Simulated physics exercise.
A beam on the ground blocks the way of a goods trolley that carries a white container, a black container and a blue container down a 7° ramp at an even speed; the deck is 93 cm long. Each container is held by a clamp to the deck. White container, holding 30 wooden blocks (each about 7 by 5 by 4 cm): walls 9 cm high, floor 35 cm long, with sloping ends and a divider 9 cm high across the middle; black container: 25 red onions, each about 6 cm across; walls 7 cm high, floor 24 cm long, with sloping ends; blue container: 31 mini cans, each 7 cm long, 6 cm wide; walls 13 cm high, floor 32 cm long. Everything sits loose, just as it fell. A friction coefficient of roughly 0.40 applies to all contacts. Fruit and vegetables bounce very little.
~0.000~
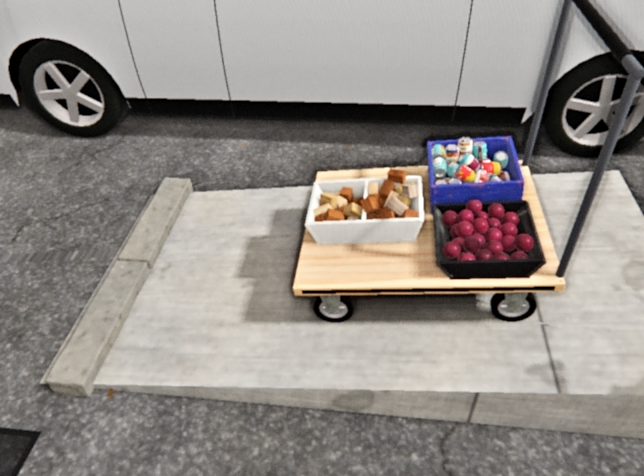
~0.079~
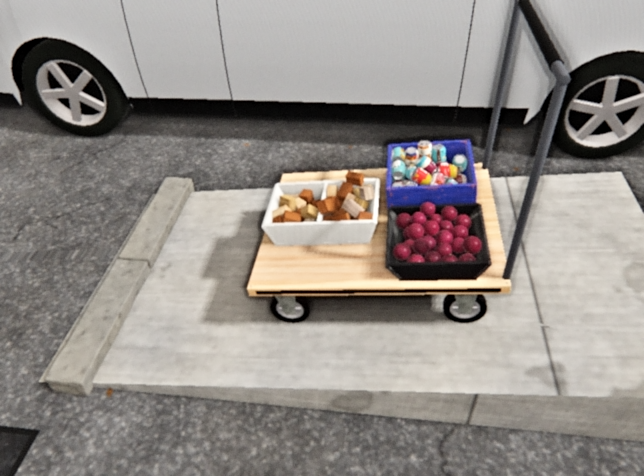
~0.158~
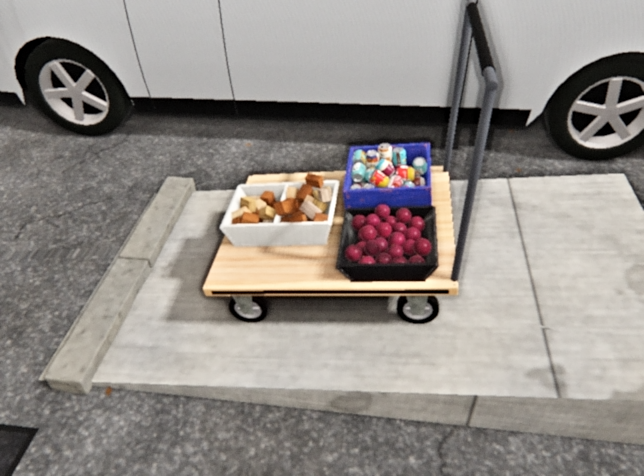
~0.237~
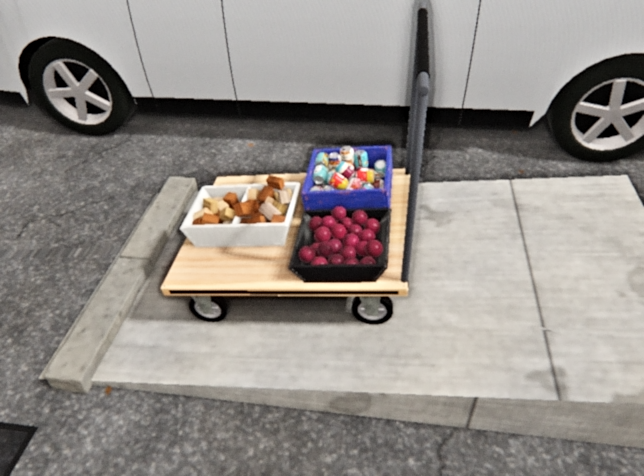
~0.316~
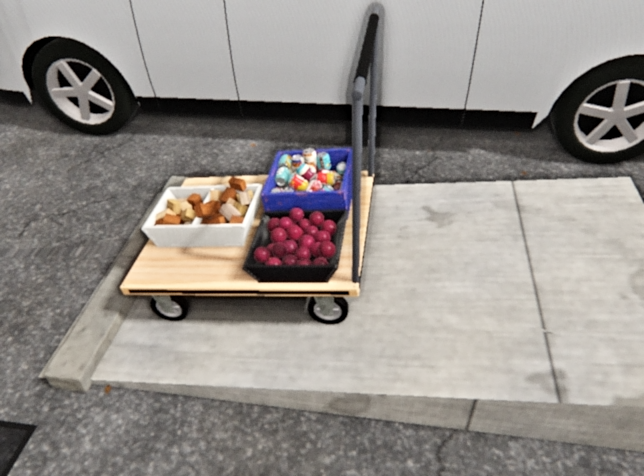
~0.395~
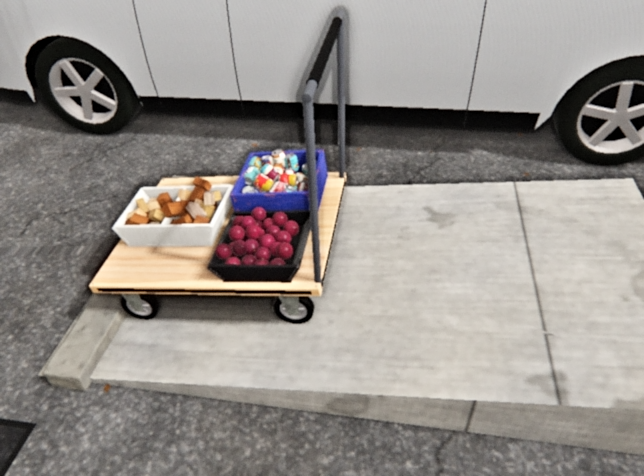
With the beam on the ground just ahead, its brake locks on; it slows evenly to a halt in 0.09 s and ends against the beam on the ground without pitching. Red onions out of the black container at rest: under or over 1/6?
Lost: Past a sixth.
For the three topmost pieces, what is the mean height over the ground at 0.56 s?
Around 56 cm high.
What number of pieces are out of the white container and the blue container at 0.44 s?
Estimated count: White container around 0, blue container around 0.
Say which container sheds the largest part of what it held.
That one is the black container.
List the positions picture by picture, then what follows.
In the first picture (each is followed by its nearest rim corner in this view), black container, (543, 260); blue container, (521, 181); 84 cm short of the stop; none out.
The second picture shows black container, (489, 262); blue container, (474, 184); 67 cm short of the stop.
The third picture shows black container, (436, 264); blue container, (428, 187); 50 cm short of the stop.
The fourth picture shows black container, (385, 265); blue container, (384, 189); 32 cm short of the stop.
The fifth picture shows black container, (335, 266); blue container, (341, 191); 15 cm short of the stop.
The sixth picture shows black container, (297, 266); blue container, (308, 192); stopping; none out.
After 0.44 s, white container 30 in, 0 out, black container 25 in, 0 out and blue container 31 in, 0 out.
After 0.56 s, white container 29 in, 1 out, black container 22 in, 3 out and blue container 30 in, 1 out.
After 0.79 s, white container 29 in, 1 out, black container 19 in, 6 out and blue container 29 in, 2 out.
Final count (at 1.29 s), white container 29 in, 1 out, black container 18 in, 7 out and blue container 29 in, 2 out. Asked share, 7 of 25, 28 per cent.
